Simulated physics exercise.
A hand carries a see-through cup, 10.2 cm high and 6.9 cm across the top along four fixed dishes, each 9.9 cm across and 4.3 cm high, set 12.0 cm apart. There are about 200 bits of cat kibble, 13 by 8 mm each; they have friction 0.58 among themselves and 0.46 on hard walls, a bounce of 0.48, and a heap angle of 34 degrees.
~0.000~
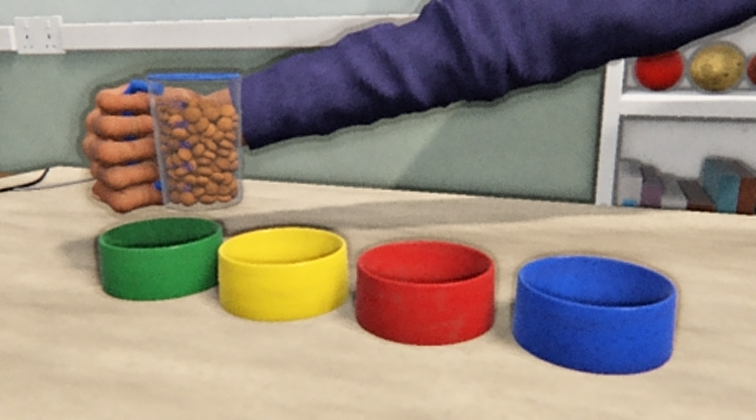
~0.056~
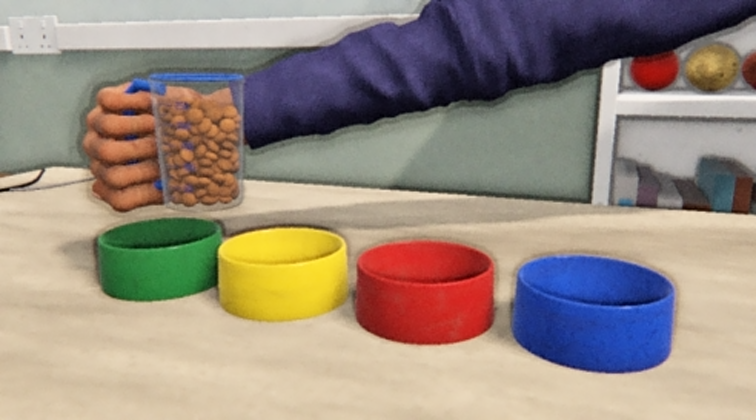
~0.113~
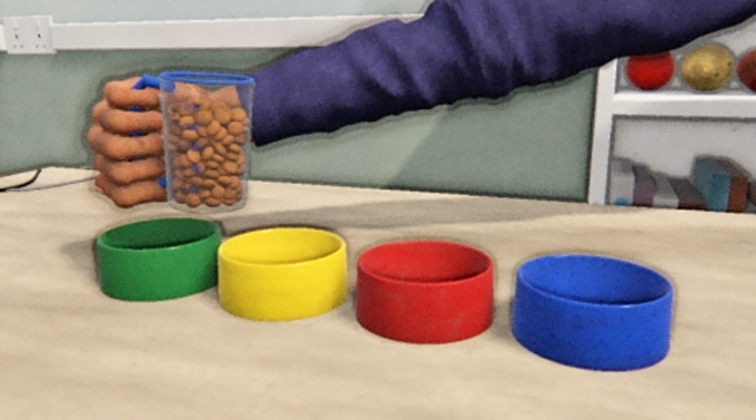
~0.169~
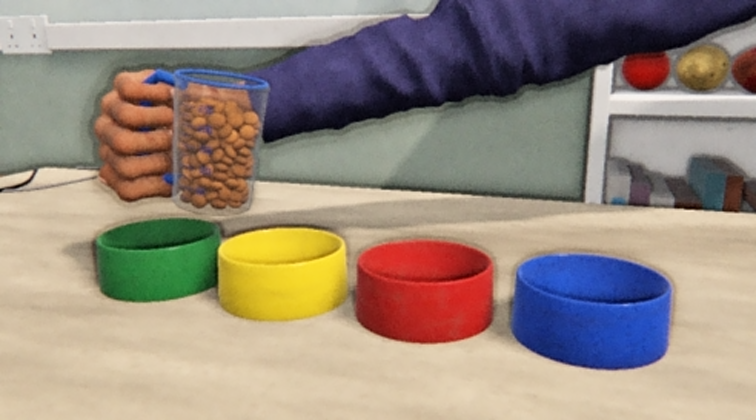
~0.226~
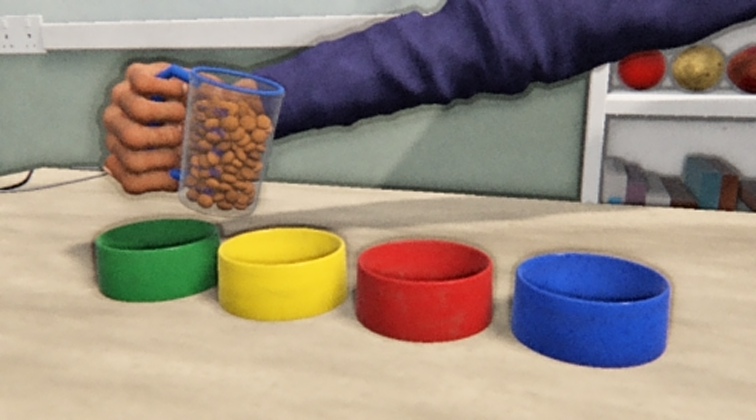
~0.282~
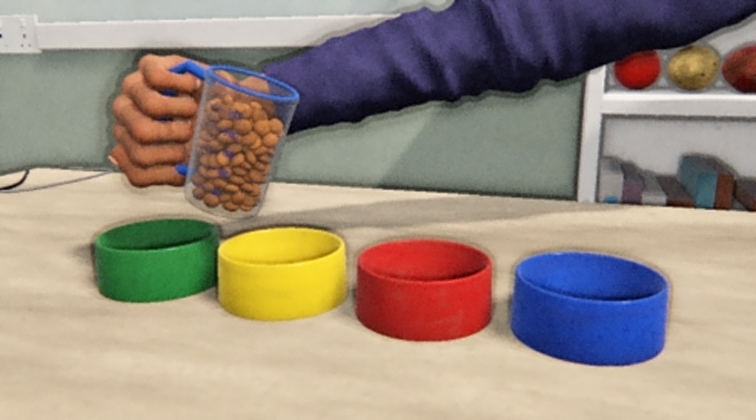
At first, a hand holds a clear cup of brown kibble upright above a green dish, the leftmost in a row with yellow, red and blue dishes. The hand then moves the cup slightly to the right, gradually tilting it rightward over the yellow dish, with the kibble still inside.
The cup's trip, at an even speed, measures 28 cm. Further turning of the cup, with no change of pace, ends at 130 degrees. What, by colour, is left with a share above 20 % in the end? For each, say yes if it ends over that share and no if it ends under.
Red: Not in excess of a fifth, blue: In excess of a fifth, green: Not in excess of a fifth, yellow: Not in excess of a fifth, counter: Not in excess of a fifth.
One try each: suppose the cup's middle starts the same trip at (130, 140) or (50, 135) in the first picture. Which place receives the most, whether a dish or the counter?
Largest amount - try one: Red, try two: Red.
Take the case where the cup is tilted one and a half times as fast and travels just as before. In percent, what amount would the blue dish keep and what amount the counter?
Then the blue dish would get 10 and the counter 40.
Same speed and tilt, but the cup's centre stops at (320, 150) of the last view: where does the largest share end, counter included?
Most of it ends up at red.
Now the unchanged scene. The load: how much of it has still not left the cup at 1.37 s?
I'd put it at roughly 85 per cent.
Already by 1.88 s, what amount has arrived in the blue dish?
About 95 percent up to now.
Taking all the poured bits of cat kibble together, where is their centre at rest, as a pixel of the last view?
Roughly pixel (597, 304).
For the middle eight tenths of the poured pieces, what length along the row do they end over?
That stretch comes to around 6 cm.
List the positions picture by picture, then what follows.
In the first frame, cup at (199, 141), tilt 0 degrees, lip at (232, 77), moved 0.0 cm; middle of the pieces at (203, 155); green dish at (162, 233); yellow dish at (283, 246); red dish at (425, 262); blue dish at (594, 280).
In the second frame, cup at (201, 141), tilt 1 degrees, lip at (235, 79), moved 0.2 cm; middle of the pieces at (205, 156).
In the third frame, cup at (208, 142), tilt 5 degrees, lip at (246, 82), moved 0.9 cm; middle of the pieces at (210, 156).
In the fourth frame, cup at (217, 143), tilt 10 degrees, lip at (262, 88), moved 1.9 cm; middle of the pieces at (219, 157).
In the fifth frame, cup at (228, 144), tilt 15 degrees, lip at (277, 93), moved 2.9 cm; middle of the pieces at (228, 158).
In the sixth frame, cup at (238, 144), tilt 20 degrees, lip at (293, 100), moved 3.8 cm; middle of the pieces at (237, 159); green dish at (158, 235); yellow dish at (282, 246); red dish at (424, 260); blue dish at (589, 276). Its pace works out near 90 degrees a second; the hand travels 17 cm a second.
After 0.93 s, tilt 78 degrees; cup holds 100 %.
After 1.37 s, tilt 117 degrees; cup holds 85 %, blue 15 %.
After 1.88 s, tilt 130 degrees; cup holds 0 %, blue 95 %.
In the end, at 2.4 s, red 0 %, blue 95 %, green 0 %, yellow 0 %, counter 5 %.
